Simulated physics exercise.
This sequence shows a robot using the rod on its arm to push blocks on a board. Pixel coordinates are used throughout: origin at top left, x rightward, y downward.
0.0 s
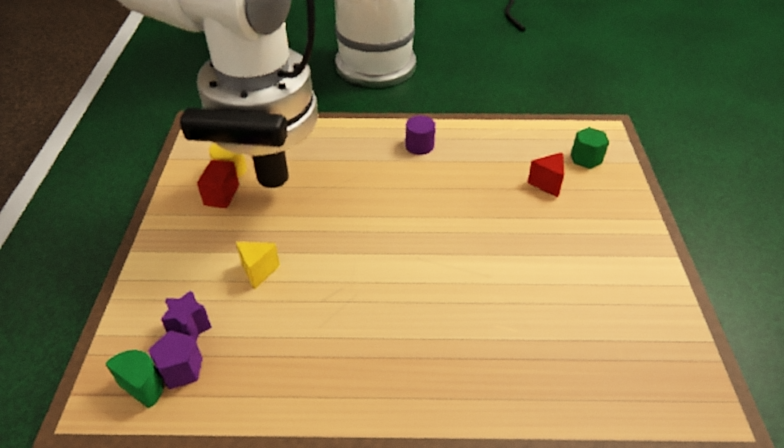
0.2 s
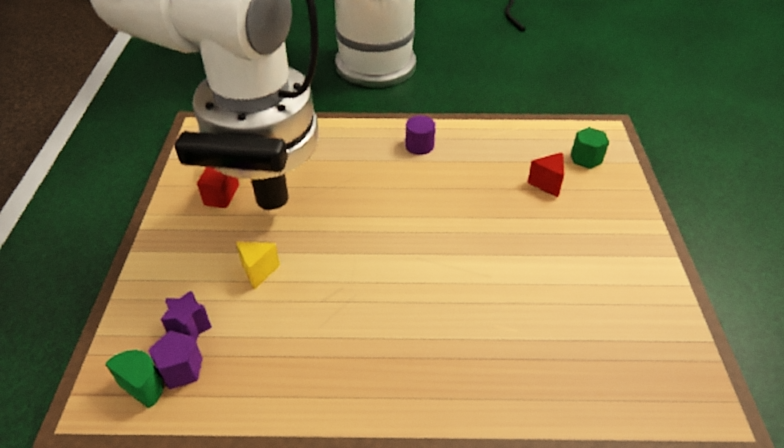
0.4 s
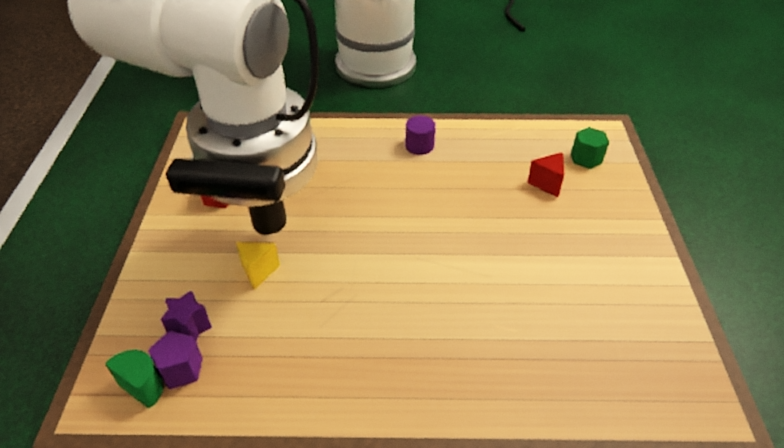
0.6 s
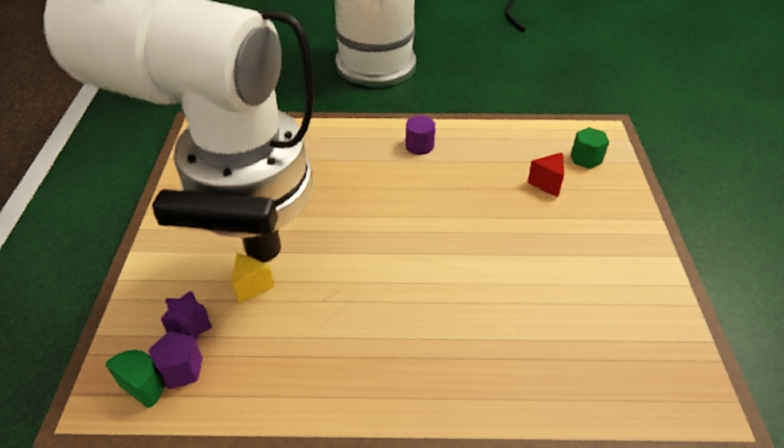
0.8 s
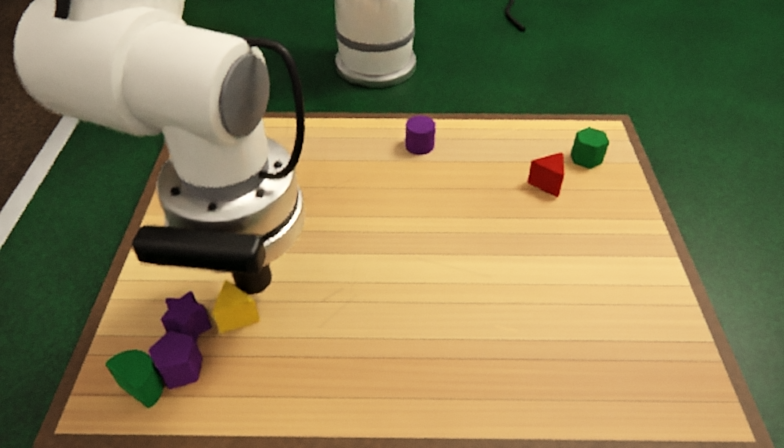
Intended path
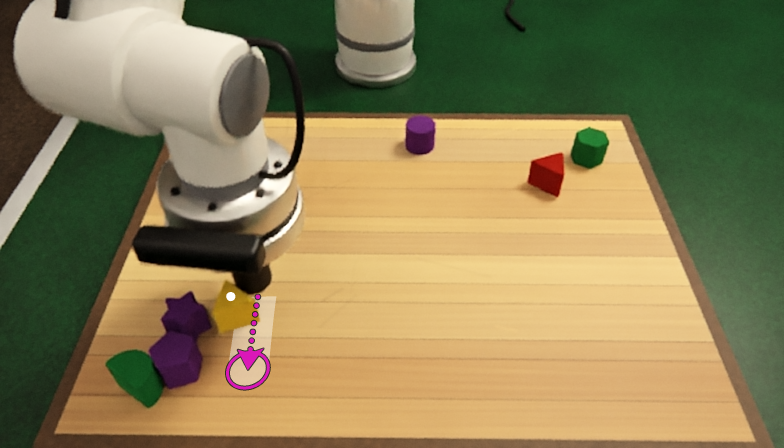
To begin with, a robot arm holds its rod near the upper left of a wooden board scattered with colored blocks. The rod moves down toward the yellow triangular block without pushing anything, then nudges that block down and slightly left, closer to the purple star.
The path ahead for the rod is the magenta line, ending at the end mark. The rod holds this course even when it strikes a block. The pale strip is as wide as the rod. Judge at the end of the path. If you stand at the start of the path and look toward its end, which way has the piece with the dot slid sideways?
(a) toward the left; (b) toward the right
b: Toward the right.
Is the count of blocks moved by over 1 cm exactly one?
I believe so.
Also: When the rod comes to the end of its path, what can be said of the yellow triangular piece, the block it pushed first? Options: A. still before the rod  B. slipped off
My pick is B.
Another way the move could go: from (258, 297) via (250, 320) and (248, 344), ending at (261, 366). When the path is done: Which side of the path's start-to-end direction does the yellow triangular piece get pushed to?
Answer: Right.
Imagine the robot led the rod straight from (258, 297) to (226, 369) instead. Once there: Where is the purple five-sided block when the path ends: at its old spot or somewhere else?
The push reaches it.
The line goes from (258, 297) directly to (248, 370); the dot is on the yellow triangular piece.
The first path, step by step. Halfway along, rod at (248, 317); yellow triangular piece at (214, 322), turned 30° clockwise.
At the end, rod at (243, 355); purple star unmoved; yellow triangular piece at (210, 326), turned 50° clockwise.
